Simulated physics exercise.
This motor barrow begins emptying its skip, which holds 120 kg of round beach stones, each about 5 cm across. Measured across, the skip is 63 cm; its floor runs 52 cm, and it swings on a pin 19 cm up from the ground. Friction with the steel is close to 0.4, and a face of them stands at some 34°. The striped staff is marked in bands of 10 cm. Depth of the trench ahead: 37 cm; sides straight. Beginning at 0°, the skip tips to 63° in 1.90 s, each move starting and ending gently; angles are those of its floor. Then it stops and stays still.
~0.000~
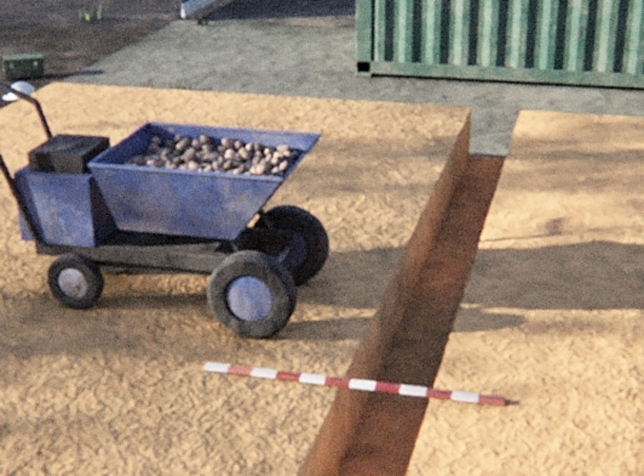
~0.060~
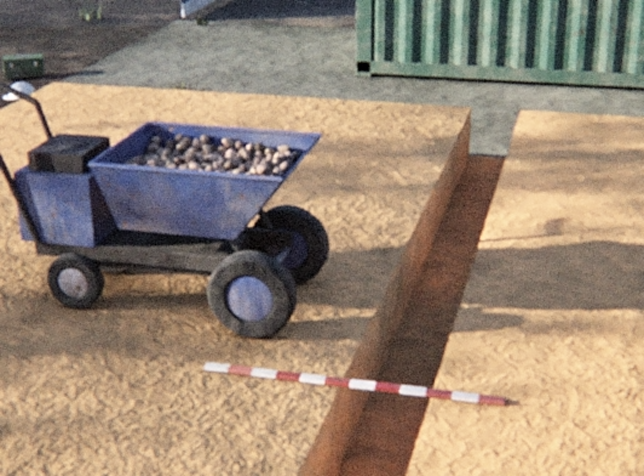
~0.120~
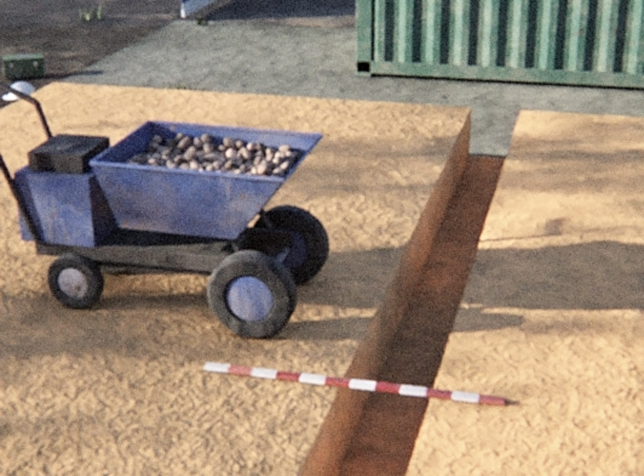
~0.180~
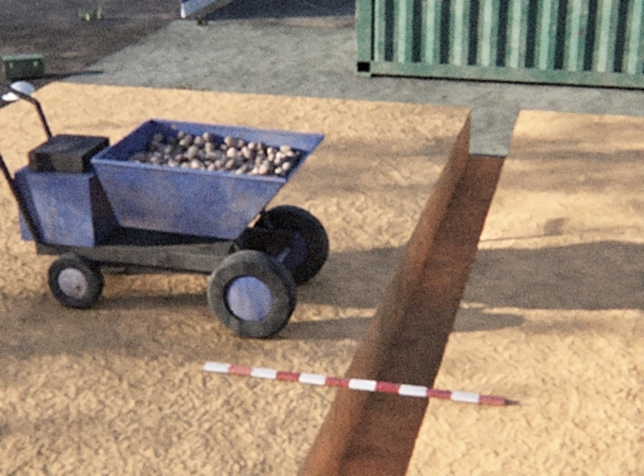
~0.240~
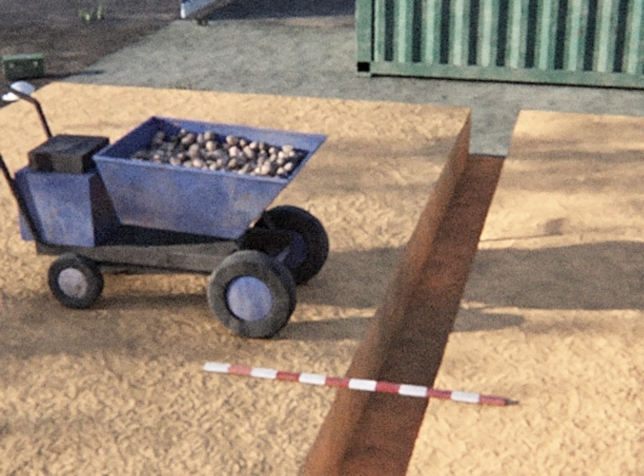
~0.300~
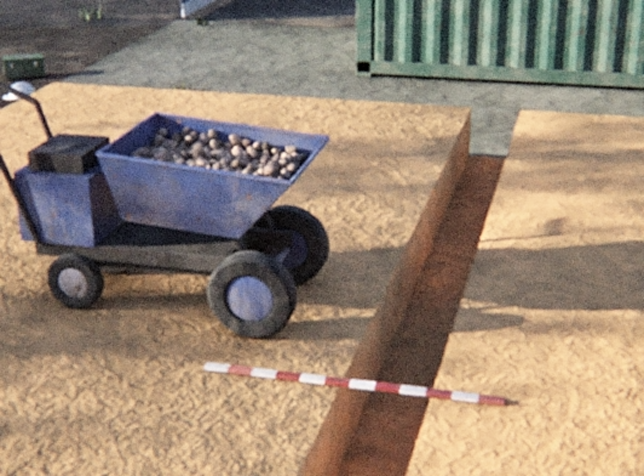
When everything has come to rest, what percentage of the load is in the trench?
About 84 per cent.
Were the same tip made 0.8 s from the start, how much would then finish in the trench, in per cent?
In that case some 65 per cent.
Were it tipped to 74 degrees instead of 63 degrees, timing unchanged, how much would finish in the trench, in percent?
It would come to about 75 percent.
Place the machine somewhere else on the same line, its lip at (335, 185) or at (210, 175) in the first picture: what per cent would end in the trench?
First some 35, then 75 per cent.
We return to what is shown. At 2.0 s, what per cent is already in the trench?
Some 35 per cent of the load by that point.
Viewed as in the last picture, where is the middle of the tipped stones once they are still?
In the last view, about (425, 377).
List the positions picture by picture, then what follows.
The skip is at 0°, its lip at (282, 180); the top of the load is at (231, 150), in the first picture.
The skip is at 0°, its lip at (282, 180); the top of the load is at (221, 148); the stones move at 0.1 m/s on average, in the second picture.
The skip is at 1°, its lip at (284, 181); the top of the load is at (200, 144); the stones move at 0.1 m/s on average, in the third picture.
Lip at (286, 181), floor tilted 2°, highest stones at (195, 143); the stones move at 0.2 m/s on average, in the fourth picture.
Lip at (288, 182), floor tilted 3°, highest stones at (193, 141); the stones move at 0.2 m/s on average, in the fifth picture.
Lip at (292, 184), floor tilted 4°, highest stones at (185, 140); the stones move at 0.2 m/s on average, in the sixth picture.
After 1.4 s the floor is at 53°; 100 % in the skip; the foremost stones are at (384, 246).
After 2.0 s the floor is at 63°; 56 % in the skip, 35 % in the trench, 9 % past the trench; the foremost stones are at (502, 327).
After 2.3 s the floor is at 63°; 33 % in the skip, 50 % in the trench, 16 % past the trench; the foremost stones are at (582, 339).
After 4.3 s the floor is at 63°; 0 % in the skip, 84 % in the trench, 16 % past the trench; the foremost stones are at (622, 338).
